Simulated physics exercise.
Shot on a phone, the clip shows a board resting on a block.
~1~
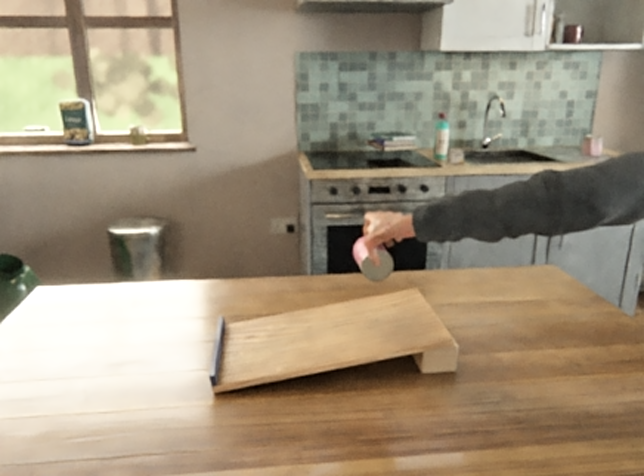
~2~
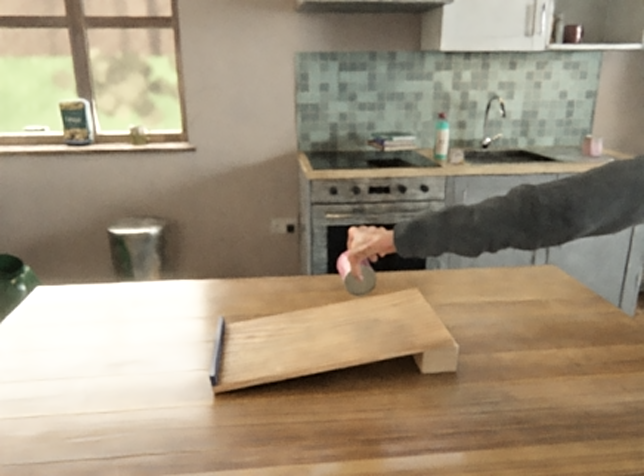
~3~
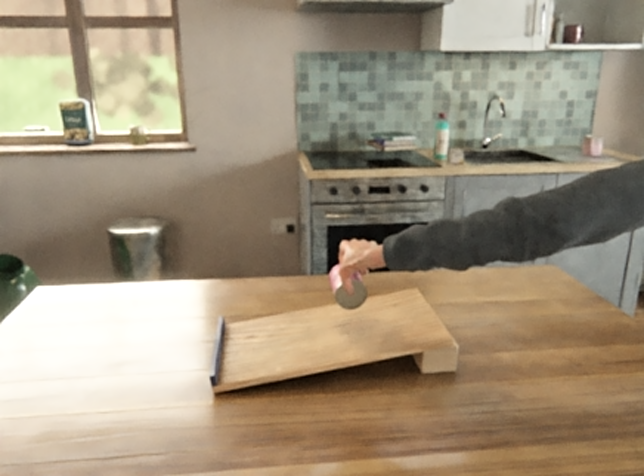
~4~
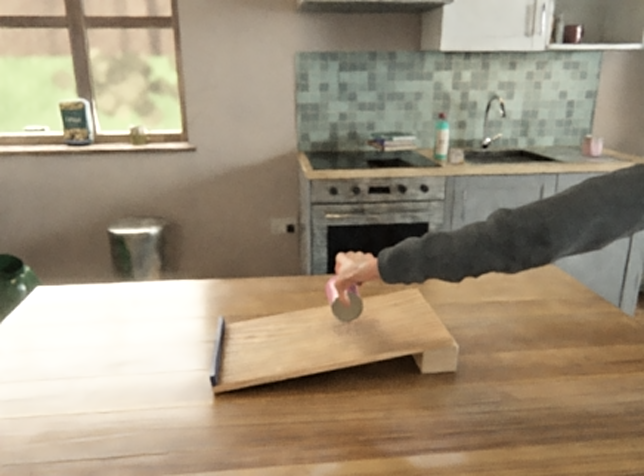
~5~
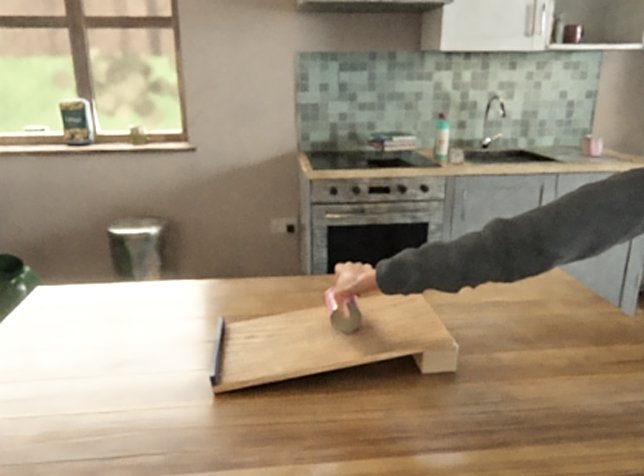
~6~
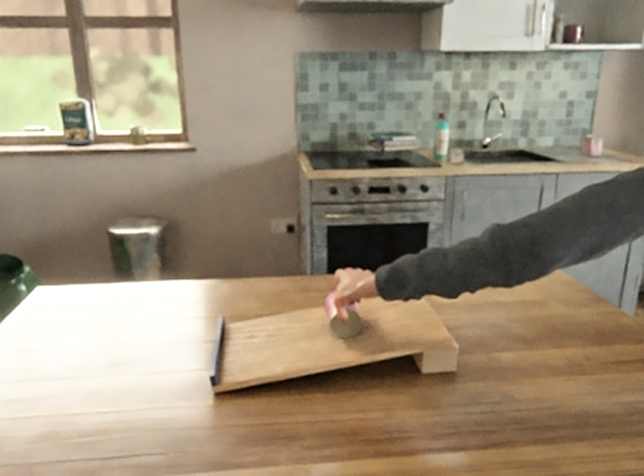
A hand in a dark grey sleeve carries a pink tin in from the right, moving it slightly left and down over a sloping wooden board propped on a block. It lowers the tin onto the middle of the board, and the fingers remain on it.
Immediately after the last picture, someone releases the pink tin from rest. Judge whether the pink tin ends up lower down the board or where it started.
It ends up lower down.
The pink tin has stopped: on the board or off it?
In the end it stays aboard.
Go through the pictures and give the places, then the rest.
The first picture shows on its way; pink tin (372, 258).
The second picture shows on its way; pink tin (357, 273).
The third picture shows on its way; pink tin (348, 286).
The fourth picture shows on its way; pink tin (344, 298).
The fifth picture shows on its way; pink tin (343, 308).
The sixth picture shows in place under the hand; pink tin (343, 314).
Then, 0.60 s later than the last frame, pink tin moved well along near (292, 324).
Then, 0.80 s later than the last frame, pink tin moved well along near (243, 333).
When it is over, moved from the start, pink tin. End places, in pixels of the last picture, pink tin near (234, 335). The pink tin slides or rolls down.
